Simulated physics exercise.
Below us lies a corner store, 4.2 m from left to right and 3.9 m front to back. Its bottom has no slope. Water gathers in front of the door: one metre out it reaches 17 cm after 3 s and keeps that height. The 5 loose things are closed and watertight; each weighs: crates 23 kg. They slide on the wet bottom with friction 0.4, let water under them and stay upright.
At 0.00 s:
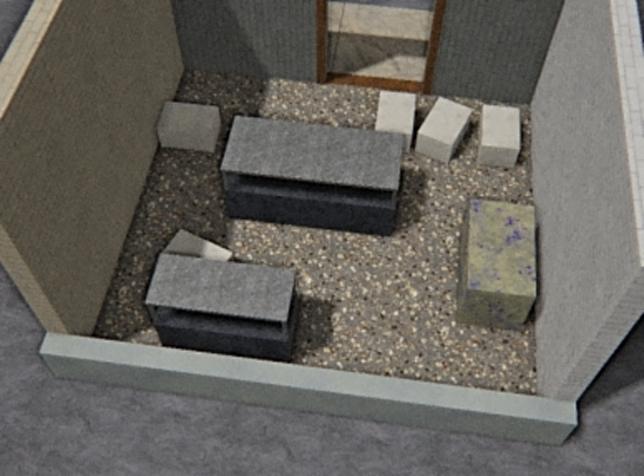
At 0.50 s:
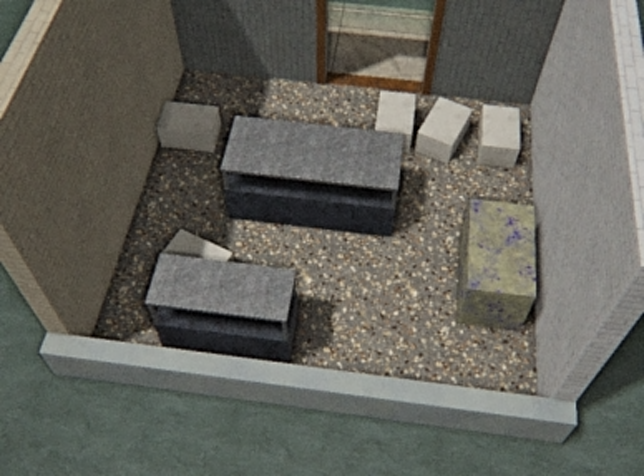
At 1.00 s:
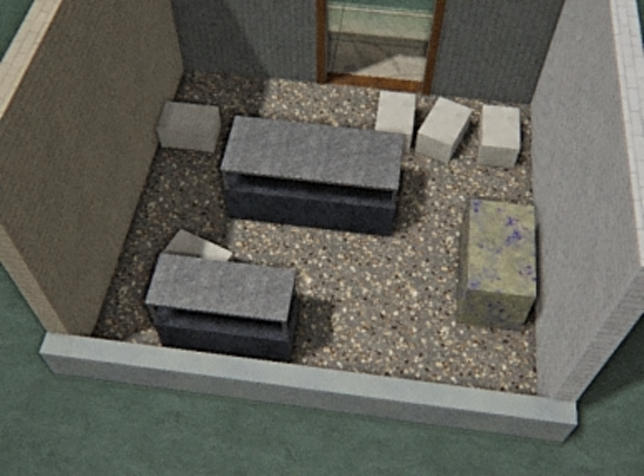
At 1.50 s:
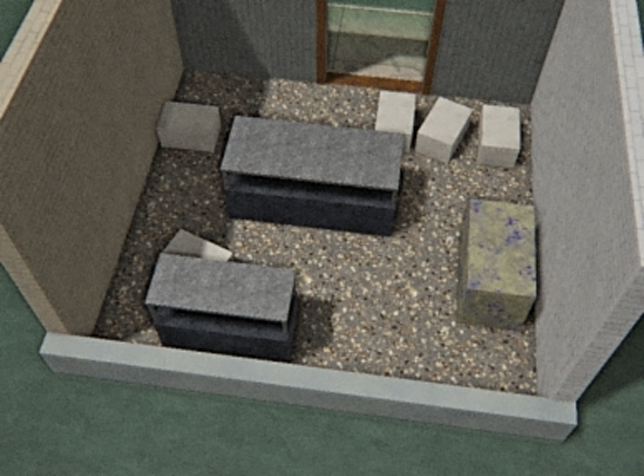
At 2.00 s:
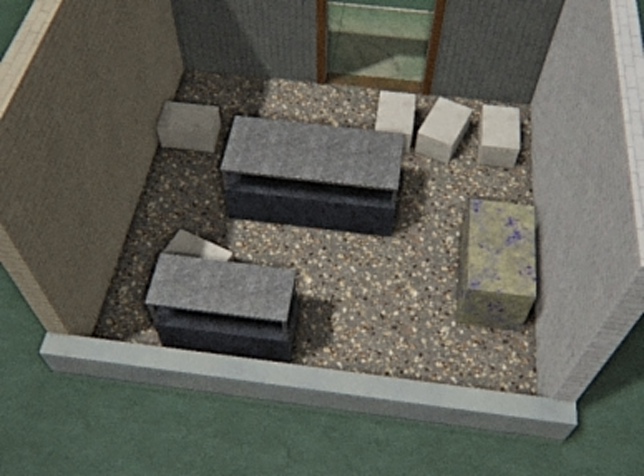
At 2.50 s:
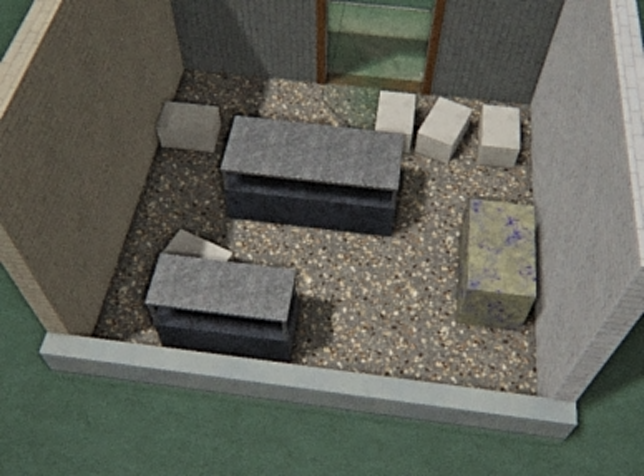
The clip opens on a high view of a pebble-floored room with dark counters and pale boxes, dry grey ground outside. Green water then surrounds the walls and gradually covers the pale doorway at the back, finally tinting a small patch of floor just inside, while the furnishings stay still.
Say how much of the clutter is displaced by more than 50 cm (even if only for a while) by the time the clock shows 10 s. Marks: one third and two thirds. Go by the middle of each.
That comes to one to two thirds.
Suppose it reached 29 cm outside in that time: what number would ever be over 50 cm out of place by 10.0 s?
In that case 5 of them.
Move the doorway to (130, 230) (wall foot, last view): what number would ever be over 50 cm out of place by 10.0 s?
In that case 1 of them.
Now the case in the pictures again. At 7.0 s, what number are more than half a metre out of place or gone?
By then 1.
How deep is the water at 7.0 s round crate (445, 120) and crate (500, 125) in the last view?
Roughly 6 and 5 cm.
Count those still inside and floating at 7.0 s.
I count 0.
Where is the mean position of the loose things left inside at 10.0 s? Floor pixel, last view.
Near (359, 195).
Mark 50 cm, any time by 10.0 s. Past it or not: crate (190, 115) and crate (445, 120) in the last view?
In that order: Past it, short of it.
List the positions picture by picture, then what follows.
The first picture shows a crate at (446, 121), on the bottom; a crate at (396, 112), on the bottom; 0.0 m2 under water; 0 of 5 have shifted.
The second picture shows a crate at (446, 121), on the bottom; a crate at (396, 112) rests on the ground; water covers 0.0 m2; 0 of 5 have shifted.
The third picture shows a crate at (446, 121), on the bottom; a crate at (396, 112), on the bottom; water covers 0.0 m2; 0 of 5 have shifted.
The fourth picture shows a crate at (446, 121) rests on the ground; a crate at (396, 112), on the bottom; water covers 0.0 m2; 0 of 5 have shifted.
The fifth picture shows a crate at (446, 121), on the bottom; a crate at (396, 112), on the bottom; 0.0 m2 under water; 0 of 5 have shifted.
The sixth picture shows a crate at (446, 121), on the bottom; a crate at (396, 112) rests on the ground; 0.5 m2 under water; 0 of 5 have shifted.
After 3.5 s 0 of 5 are over 50 cm from their spots; 0 afloat.
After 4.5 s 0 of 5 are over 50 cm from their spots; 0 afloat.
After 7.0 s 1 of 5 are over 50 cm from their spots; 0 afloat.
After 10.0 s 2 of 5 are over 50 cm from their spots, and 2 have been at some point; 0 afloat.
